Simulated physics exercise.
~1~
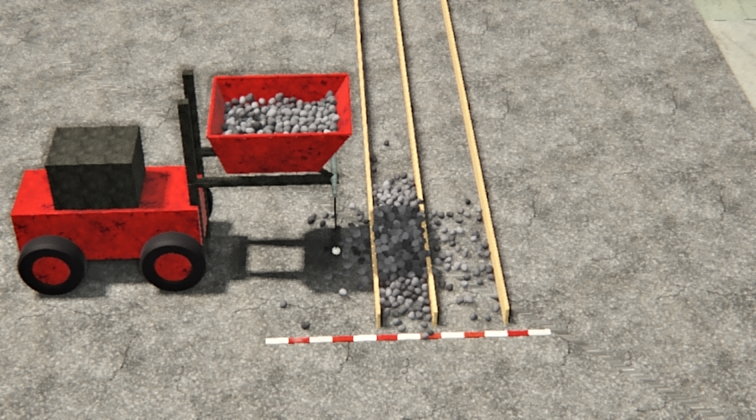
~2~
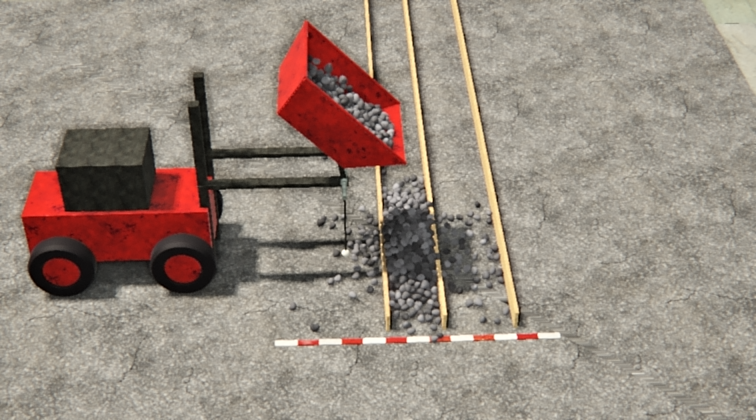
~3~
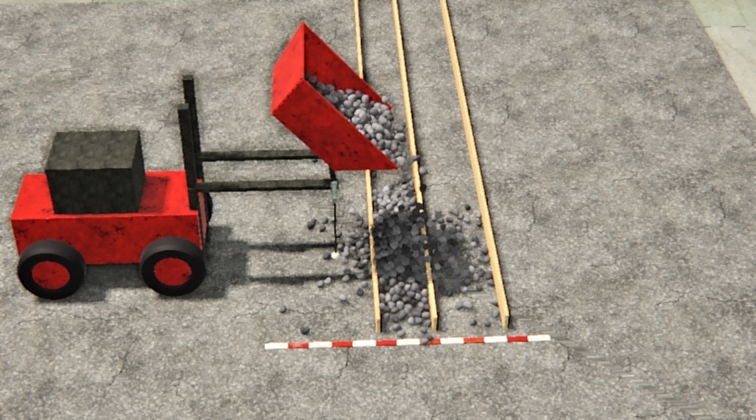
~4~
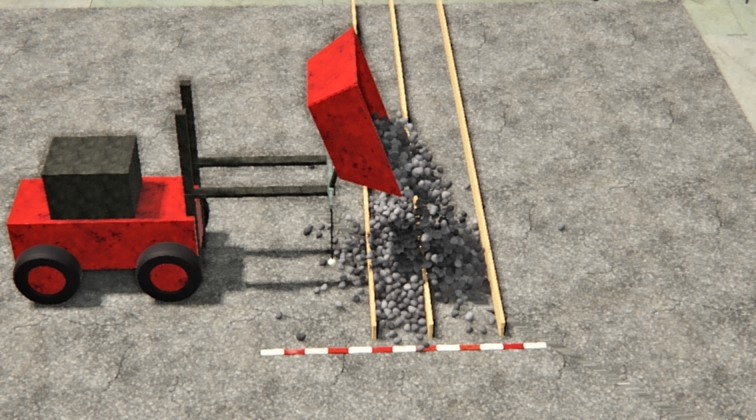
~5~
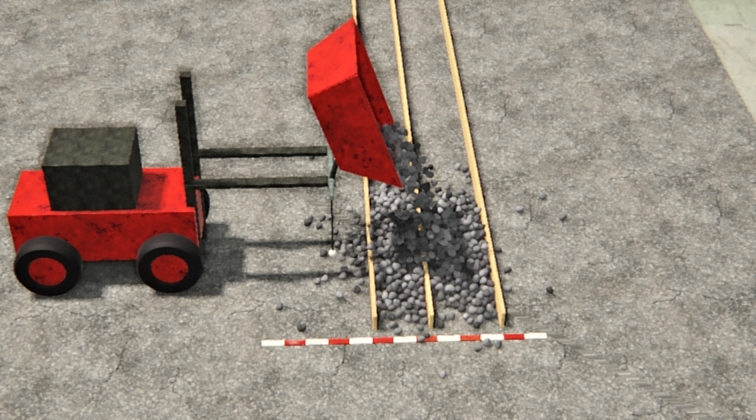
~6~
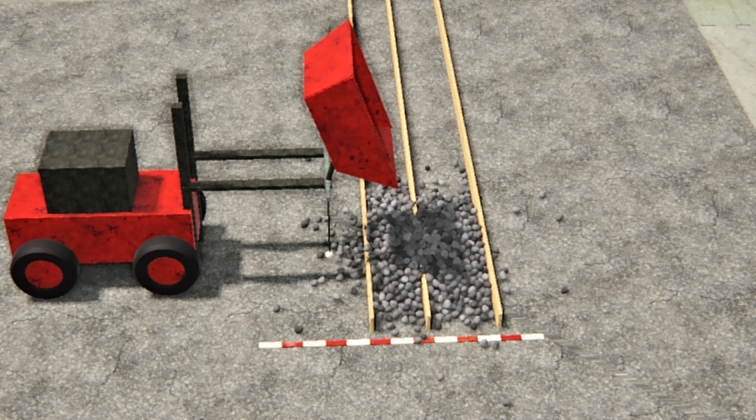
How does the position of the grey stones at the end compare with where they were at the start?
At the start, many of the stones are up in the red skip, with an earlier heap lying mostly in the near bay. By the end, the skip's stones have moved down and to the right, and the stones lie on the ground spread across both bays between the planks.
Red skip on a forklift tipping rightward in two stages, pouring grey stones onto an earlier heap, ending spread across both planked bays.
